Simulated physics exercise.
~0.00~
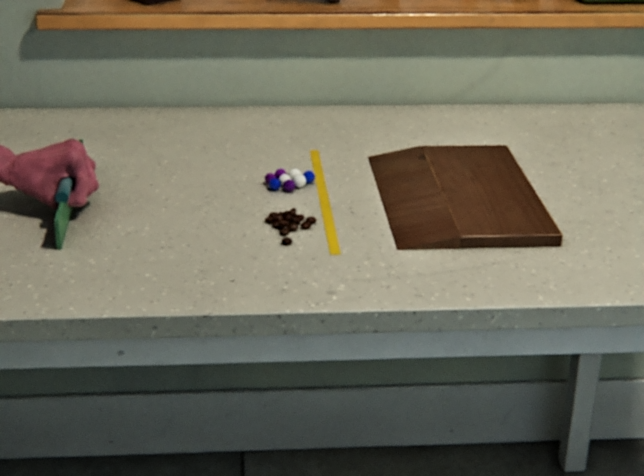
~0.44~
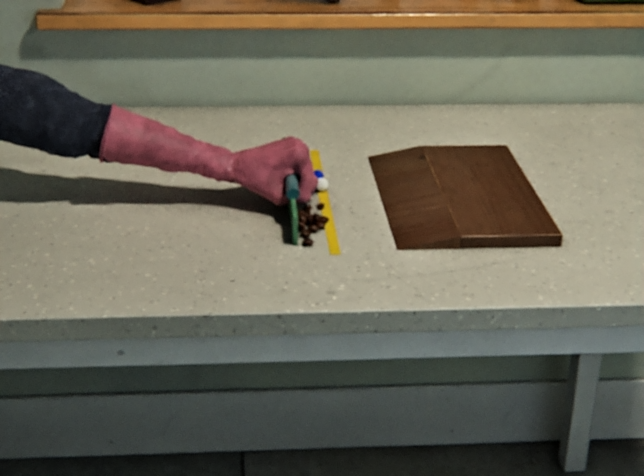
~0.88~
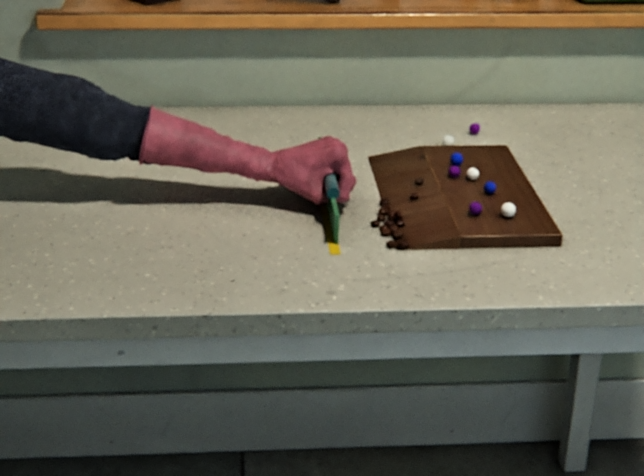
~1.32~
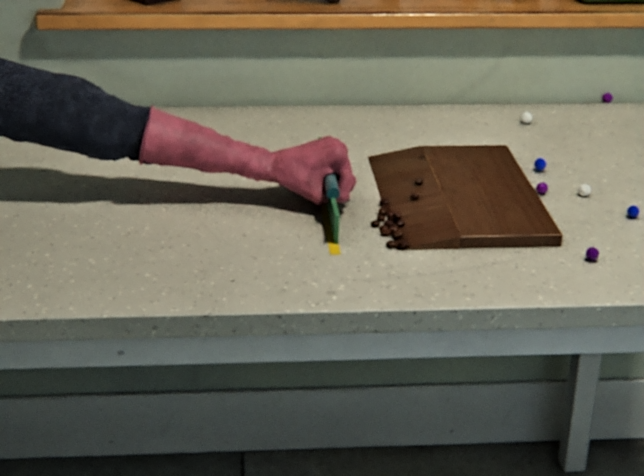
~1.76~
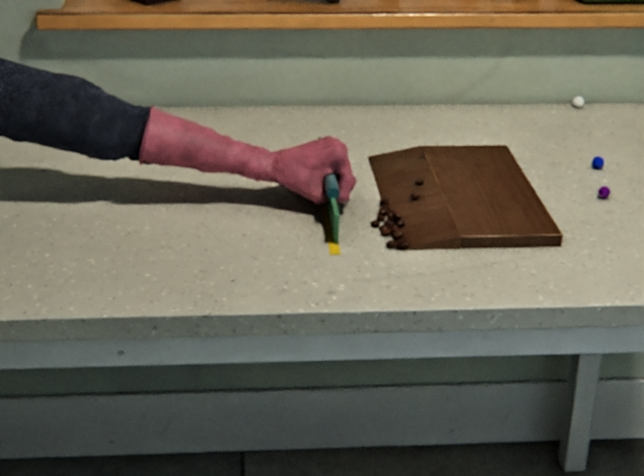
On a pale speckled counter, a hand sweeping dark bits that stall around a brown ramp's foot while coloured balls roll beyond.
